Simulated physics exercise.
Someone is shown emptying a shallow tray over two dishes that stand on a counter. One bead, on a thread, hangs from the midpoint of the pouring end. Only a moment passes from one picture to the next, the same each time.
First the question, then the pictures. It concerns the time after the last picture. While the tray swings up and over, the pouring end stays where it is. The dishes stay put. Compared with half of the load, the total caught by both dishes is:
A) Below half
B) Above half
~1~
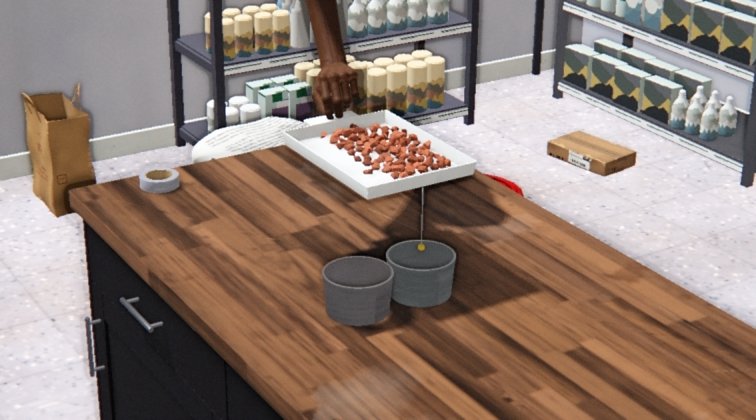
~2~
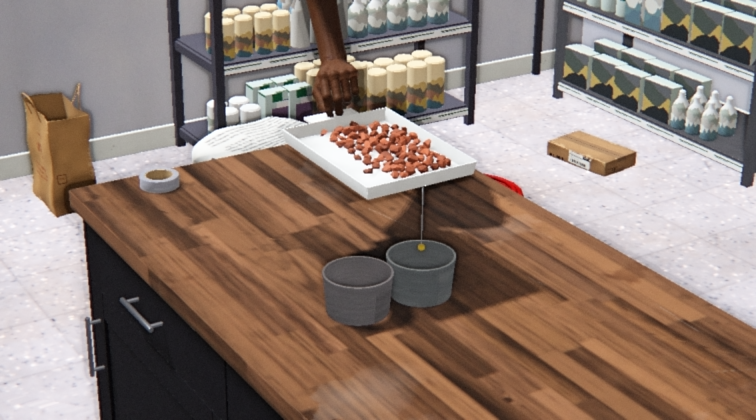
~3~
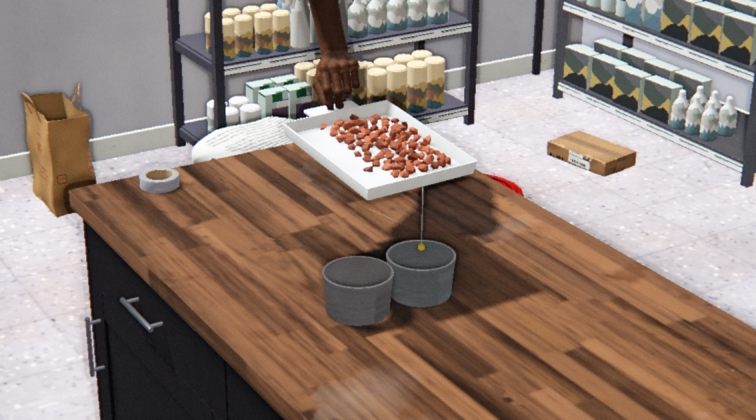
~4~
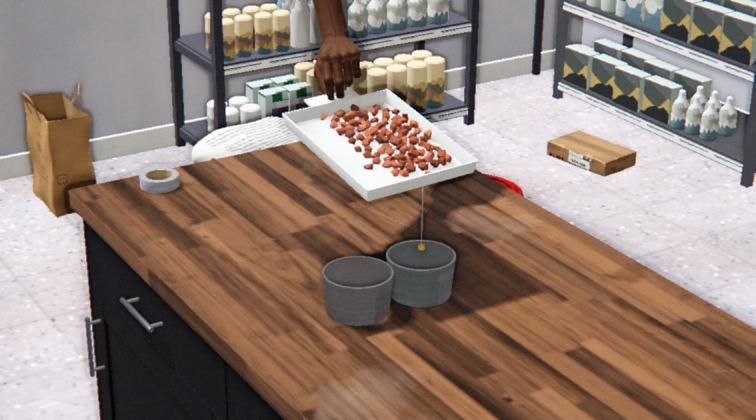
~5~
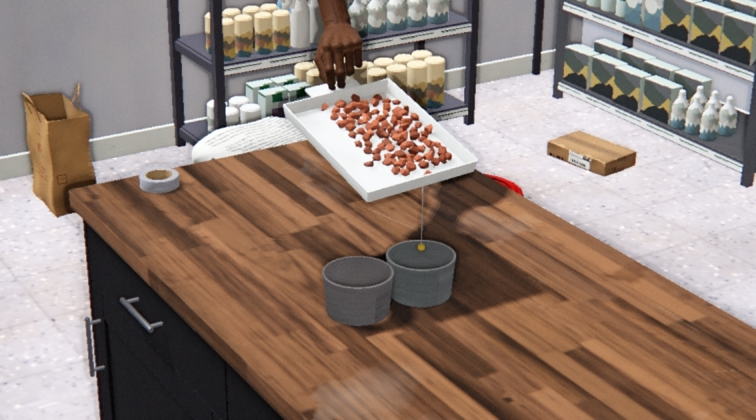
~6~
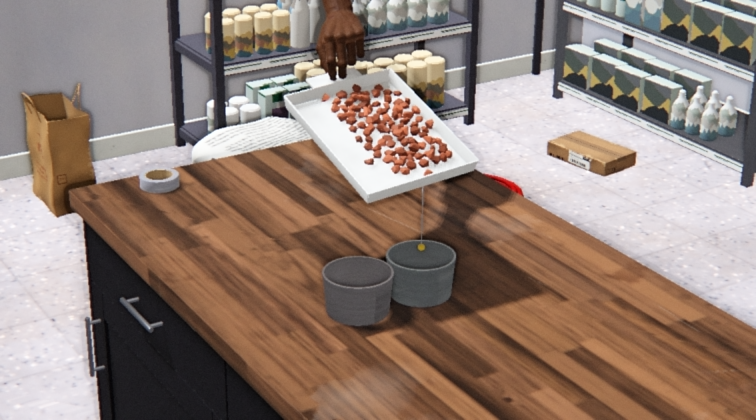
Answer: A.
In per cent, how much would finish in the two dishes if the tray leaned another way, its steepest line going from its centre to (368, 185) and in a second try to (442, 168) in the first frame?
You'd see roughly 90 per cent the first time and 10 per cent the second.
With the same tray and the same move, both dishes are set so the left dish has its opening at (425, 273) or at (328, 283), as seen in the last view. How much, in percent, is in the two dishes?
First placement: Some 60 %; second placement: Some 30 %.
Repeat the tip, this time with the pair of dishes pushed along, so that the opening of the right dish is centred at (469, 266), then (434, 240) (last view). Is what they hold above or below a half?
The first time it's higher than half, the second time lower than half.
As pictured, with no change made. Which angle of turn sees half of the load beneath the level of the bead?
Somewhere around 100 degrees.
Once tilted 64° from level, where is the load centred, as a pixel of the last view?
I'd put the middle of the pieces at roughly (411, 165).
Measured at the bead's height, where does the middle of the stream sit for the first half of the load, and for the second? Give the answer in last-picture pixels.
The opening part goes through (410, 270); what follows goes through (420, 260).
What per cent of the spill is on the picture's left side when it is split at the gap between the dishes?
Around 10 %.
Soon after the last picture, tray tipped steeply; nearly all on the tray; a stray few in the air.
A little later, tray tipped past a quarter turn; about a quarter on the tray; a small part in the left dish; about half outside both; a small part in the air.
Later still, tray tipped past a quarter turn; about a quarter in the left dish; a stray few in the right dish; most outside both.
At rest, tray tipped past a quarter turn; about a quarter in the left dish; a stray few in the right dish; most outside both.
